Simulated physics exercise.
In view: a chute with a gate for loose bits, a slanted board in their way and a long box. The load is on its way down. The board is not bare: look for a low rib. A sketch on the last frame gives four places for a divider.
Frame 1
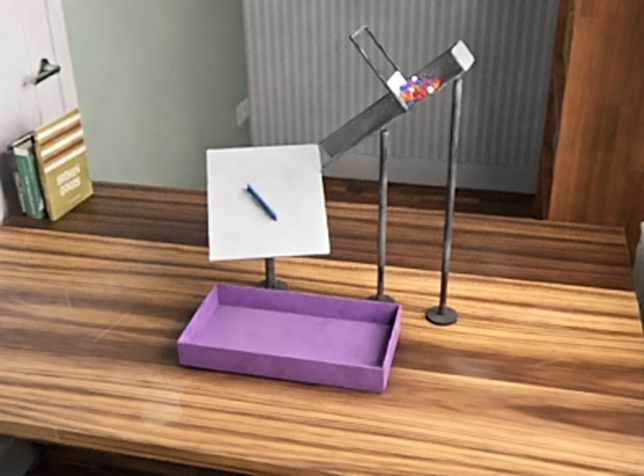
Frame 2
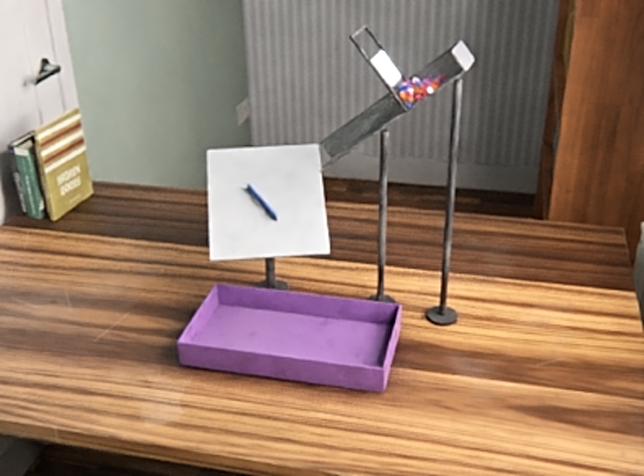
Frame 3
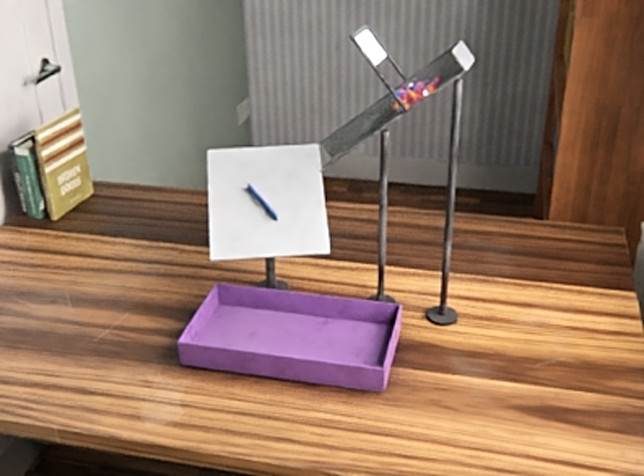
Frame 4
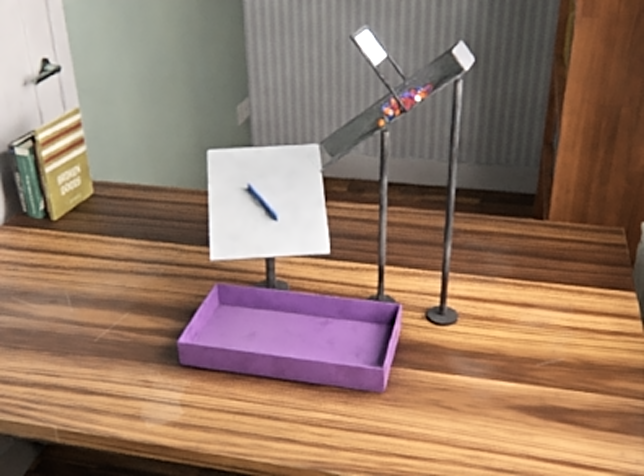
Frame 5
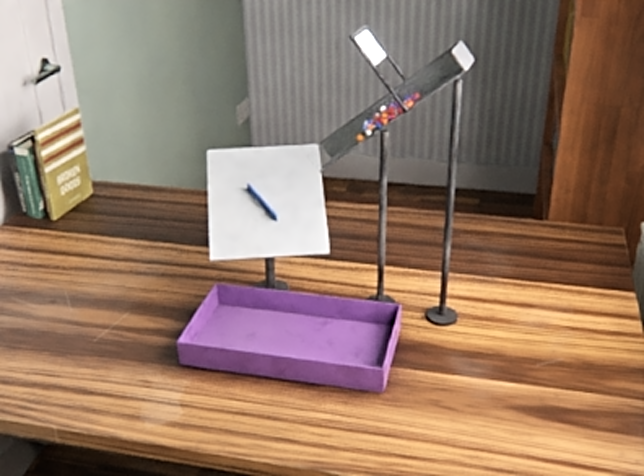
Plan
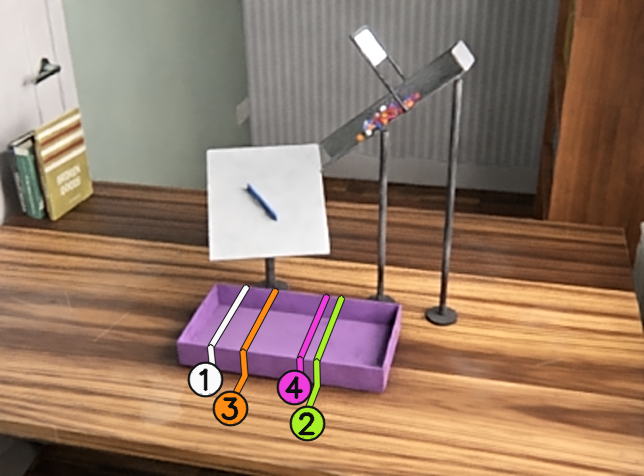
At the start, colorful beads sit behind a gate near the top of a sloping metal chute, above a white tilted board with a thin blue rib and an empty purple box. The gate slides up, and the beads move down the chute to the left, spreading out along its middle.
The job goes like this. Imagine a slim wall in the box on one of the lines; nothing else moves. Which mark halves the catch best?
The answer is line 4.
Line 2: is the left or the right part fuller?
The left side.
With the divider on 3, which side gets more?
More lands on the right.
On the marked copy, line 1 crosses the front rim at (211, 346); line 2 crosses the front rim at (316, 360); line 3 crosses the front rim at (243, 350); line 4 crosses the front rim at (300, 358).
For line 1, of what is caught, about a tenth on the left of the divider, almost all on the right.
For line 2, of what is caught, the larger part on the left of the divider, about a tenth on the right.
For line 3, of what is caught, about a tenth on the left of the divider, almost all on the right.
For line 4, of what is caught, roughly half on the left of the divider, roughly half on the right.
